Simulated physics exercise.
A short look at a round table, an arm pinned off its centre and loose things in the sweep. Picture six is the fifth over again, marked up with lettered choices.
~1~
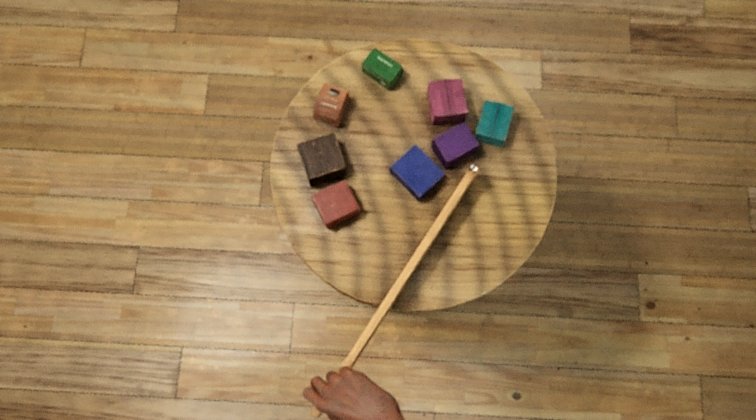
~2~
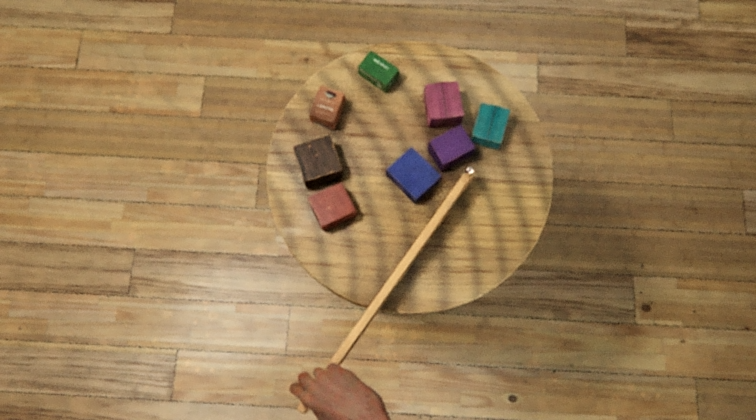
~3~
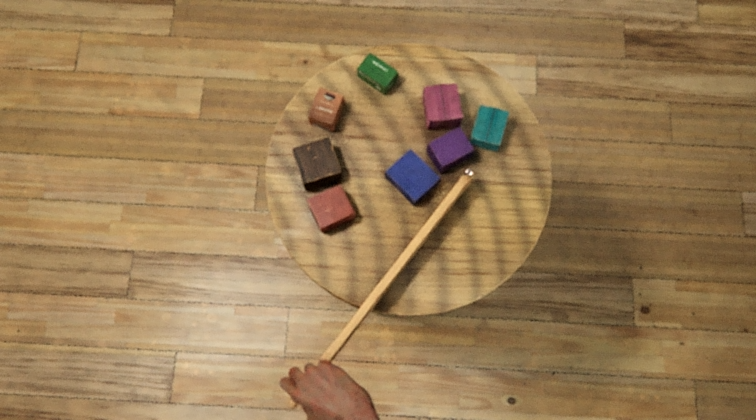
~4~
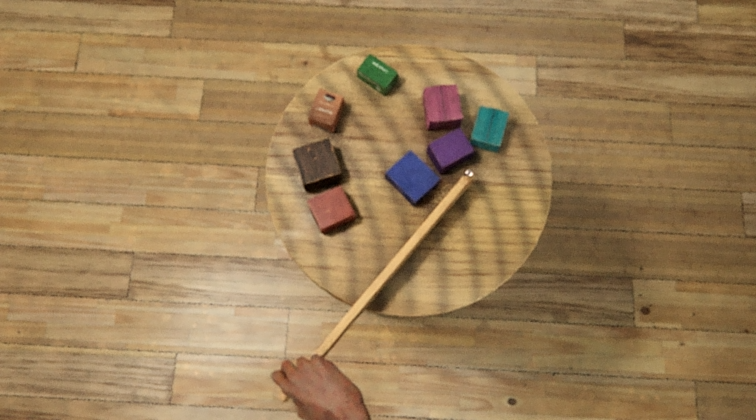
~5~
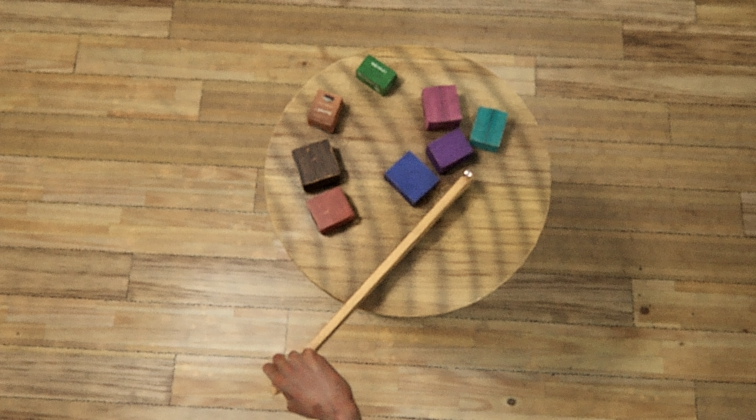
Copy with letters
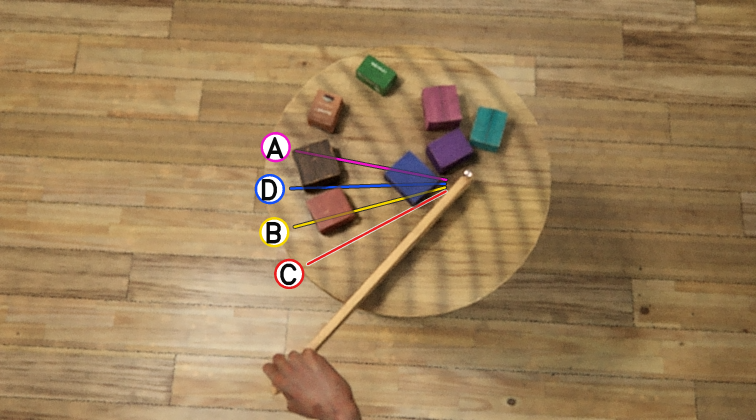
A hand at the bottom held a long wooden stick over a round table of colourful blocks and moved a little to the left, swinging the stick slightly while the blocks stayed in place.
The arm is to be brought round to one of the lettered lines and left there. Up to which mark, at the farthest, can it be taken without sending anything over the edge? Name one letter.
A is the last safe line.
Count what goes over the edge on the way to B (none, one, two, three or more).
The count is none.
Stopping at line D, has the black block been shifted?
Yes.
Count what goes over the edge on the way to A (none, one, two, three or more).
The count is none.
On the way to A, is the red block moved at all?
Yes.
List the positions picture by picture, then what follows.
The first frame shows purple block (455, 146); arm (421, 250); pink box (447, 102).
The second frame shows arm (414, 250); blue block (414, 175).
The third frame shows arm (410, 250); red block (331, 209).
The fourth frame shows arm (407, 249); turquoise box (489, 129).
The fifth frame shows arm (403, 246); pink box (441, 108); black block (316, 166); blue block (412, 179).
On the copy, A at (371, 166); B at (370, 207); C at (378, 227); D at (368, 186).
On A. First, arm (381, 218); green box (376, 76); orange packet (326, 111).
Then, arm (372, 183); orange packet (325, 103); black block (319, 138).
Finally, arm (374, 160); orange packet (332, 70); black block (328, 103); nothing has fallen.
By contrast, B is safe but short; C is safe but short; D is safe but short.
